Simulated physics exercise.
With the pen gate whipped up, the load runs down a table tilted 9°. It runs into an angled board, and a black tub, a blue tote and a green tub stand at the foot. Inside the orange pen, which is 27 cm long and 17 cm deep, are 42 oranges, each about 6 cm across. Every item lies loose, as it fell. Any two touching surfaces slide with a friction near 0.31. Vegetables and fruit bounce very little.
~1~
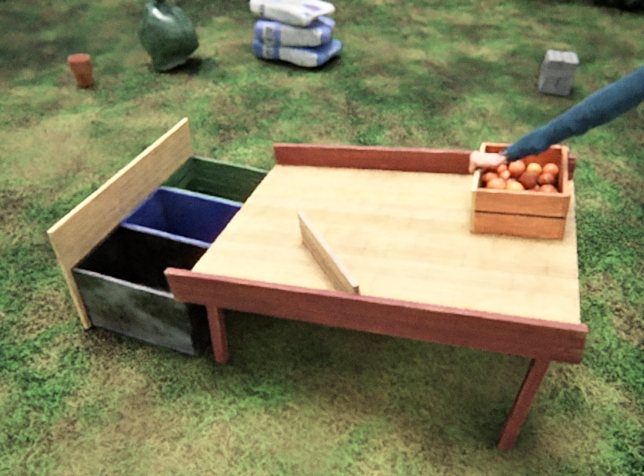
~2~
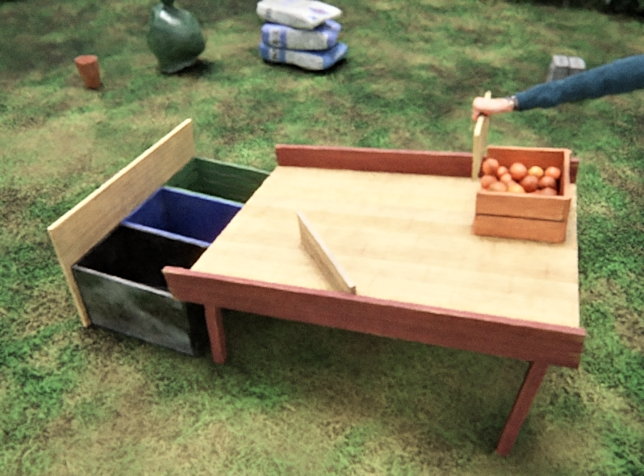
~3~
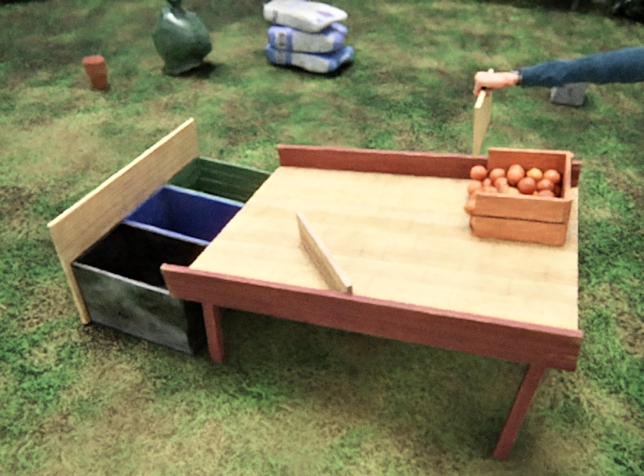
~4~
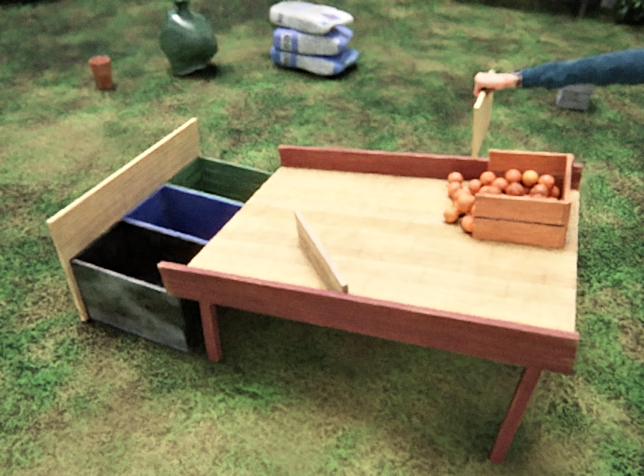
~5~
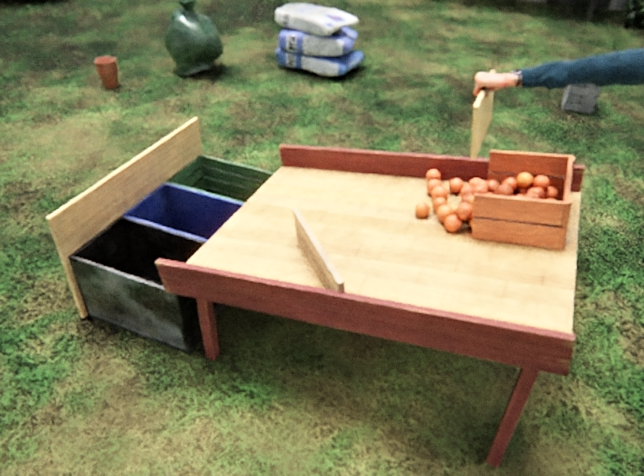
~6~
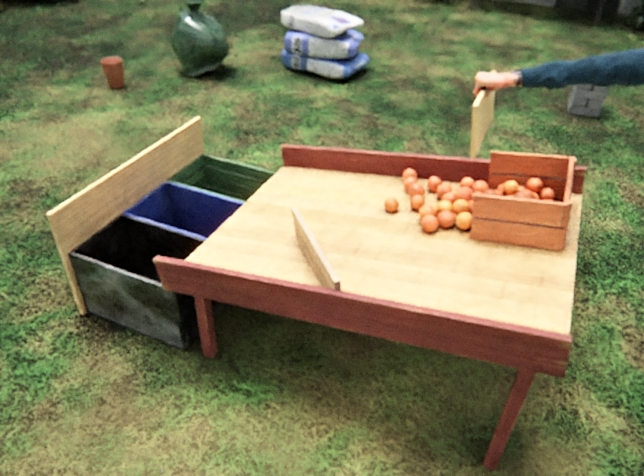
The clip shows a hand lifting the wooden gate from an orange pen of oranges at the right of a tabletop, then holding it raised as the oranges roll out leftward and spread across the surface toward an angled board.
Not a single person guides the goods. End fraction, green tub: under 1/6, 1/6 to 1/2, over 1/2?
Most likely it comprises most of the pieces.
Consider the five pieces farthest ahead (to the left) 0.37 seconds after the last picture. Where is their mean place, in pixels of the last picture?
They'd be centred about (333, 182) in the last picture.
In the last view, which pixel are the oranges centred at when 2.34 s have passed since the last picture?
Look around pixel (205, 225).
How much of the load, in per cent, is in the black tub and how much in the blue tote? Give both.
Approx. 0 % / 30 %.
Then, 0.37 s after the last picture, 13 still in the orange pen and 29 on the slope.
Then, 0.84 s after the last picture, 1 still in the orange pen, 4 in the green tub, 34 on the slope and 3 in the air.
Then, 1.50 s after the last picture, 5 in the blue tote, 17 in the green tub, 15 on the slope and 5 in the air.
Outcome (2.34 s after the last picture), 13 in the blue tote and 29 in the green tub. Asked share, 29 of 42, 69 per cent.
